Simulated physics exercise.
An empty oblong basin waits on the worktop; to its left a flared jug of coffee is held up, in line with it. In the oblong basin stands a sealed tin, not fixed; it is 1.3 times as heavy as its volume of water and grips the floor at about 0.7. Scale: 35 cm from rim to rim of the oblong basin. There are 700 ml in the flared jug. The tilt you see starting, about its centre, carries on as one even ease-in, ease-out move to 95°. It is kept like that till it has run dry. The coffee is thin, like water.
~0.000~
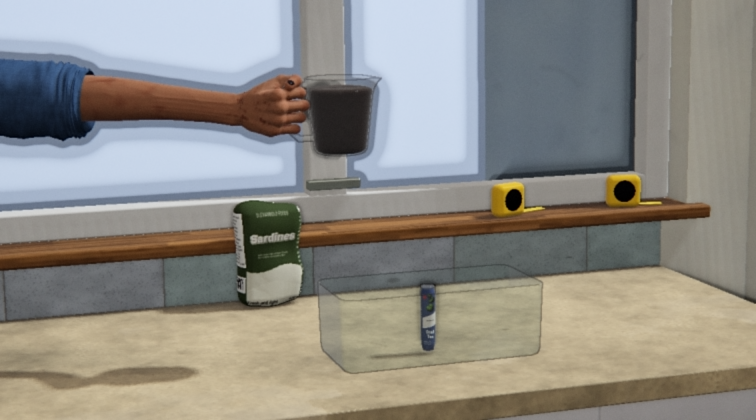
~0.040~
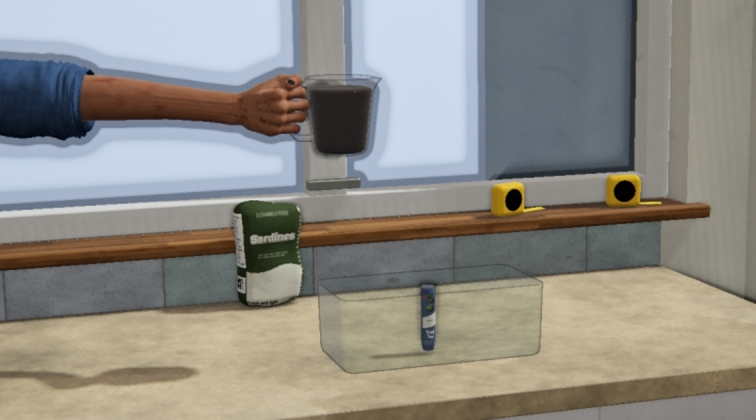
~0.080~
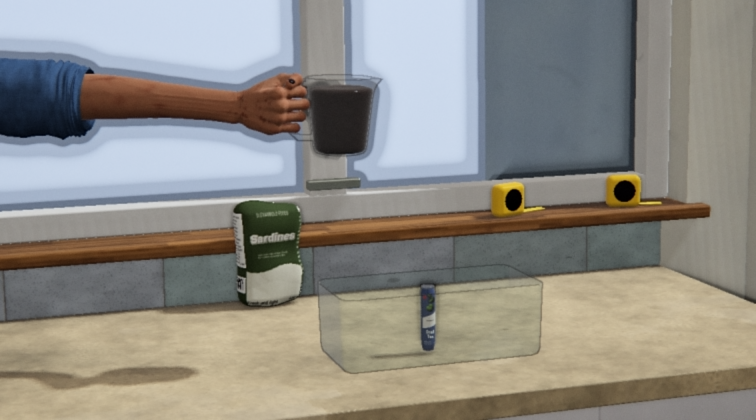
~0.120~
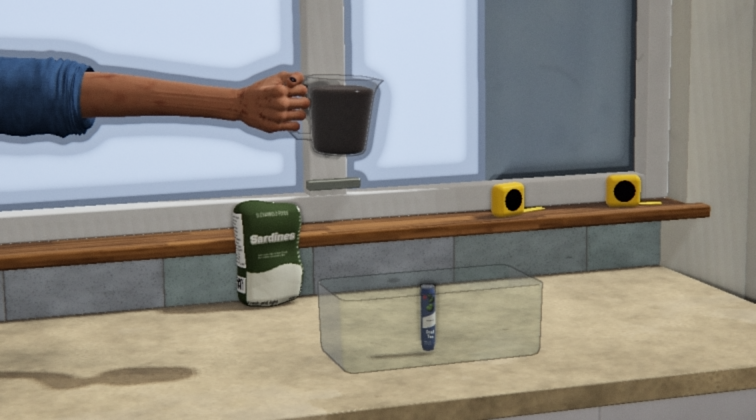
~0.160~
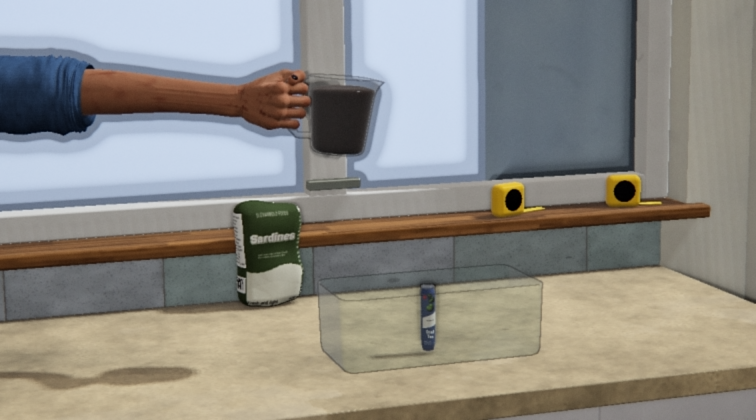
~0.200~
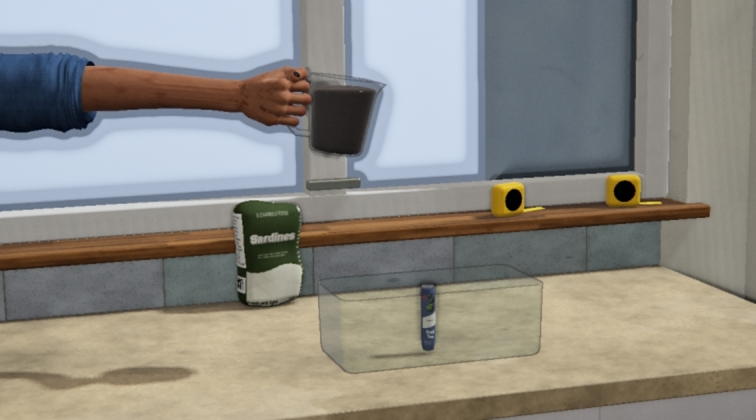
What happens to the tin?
The tin remains upright.
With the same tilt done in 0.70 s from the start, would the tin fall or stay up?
The tin stays up.
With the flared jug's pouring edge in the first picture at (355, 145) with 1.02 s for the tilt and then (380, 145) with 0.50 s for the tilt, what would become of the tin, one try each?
First it goes over; then it goes over.
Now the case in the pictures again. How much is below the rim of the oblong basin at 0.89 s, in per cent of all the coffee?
Near 30 in a hundred.
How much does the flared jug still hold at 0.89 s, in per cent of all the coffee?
About 34 per cent.
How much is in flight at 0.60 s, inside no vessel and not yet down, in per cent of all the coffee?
Near 18 in a hundred.
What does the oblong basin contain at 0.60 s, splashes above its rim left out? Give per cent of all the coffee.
Near 0 in a hundred.
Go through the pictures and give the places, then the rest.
The first frame shows tilt 0°; pouring edge (381, 77); surface from (308, 90) to (370, 87); the oblong basin's rim runs from (329, 291) to (526, 275); the tin's top is at (428, 289).
The second frame shows tilt 0°; pouring edge (382, 77); surface from (308, 89) to (370, 87).
The third frame shows tilt 1°; pouring edge (382, 78); surface from (308, 89) to (370, 88).
The fourth frame shows tilt 3°; pouring edge (383, 79); surface from (309, 89) to (371, 89).
The fifth frame shows tilt 6°; pouring edge (385, 81); surface from (310, 89) to (373, 89).
The sixth frame shows tilt 9°; pouring edge (386, 84); surface from (311, 90) to (375, 89).
After 0.60 s the tilt is 60° and 82 per cent is still to pour; the tin stands where it began.
After 0.89 s the tilt is 91° and 34 per cent is still to pour; the tin stands where it began.
After 1.19 s the tilt is 95° and 5 per cent is still to pour; the tin stands where it began.
After 1.52 s the tilt is 95° and 0 per cent is still to pour; the tin stands where it began.
In the end the tin stands where it began.
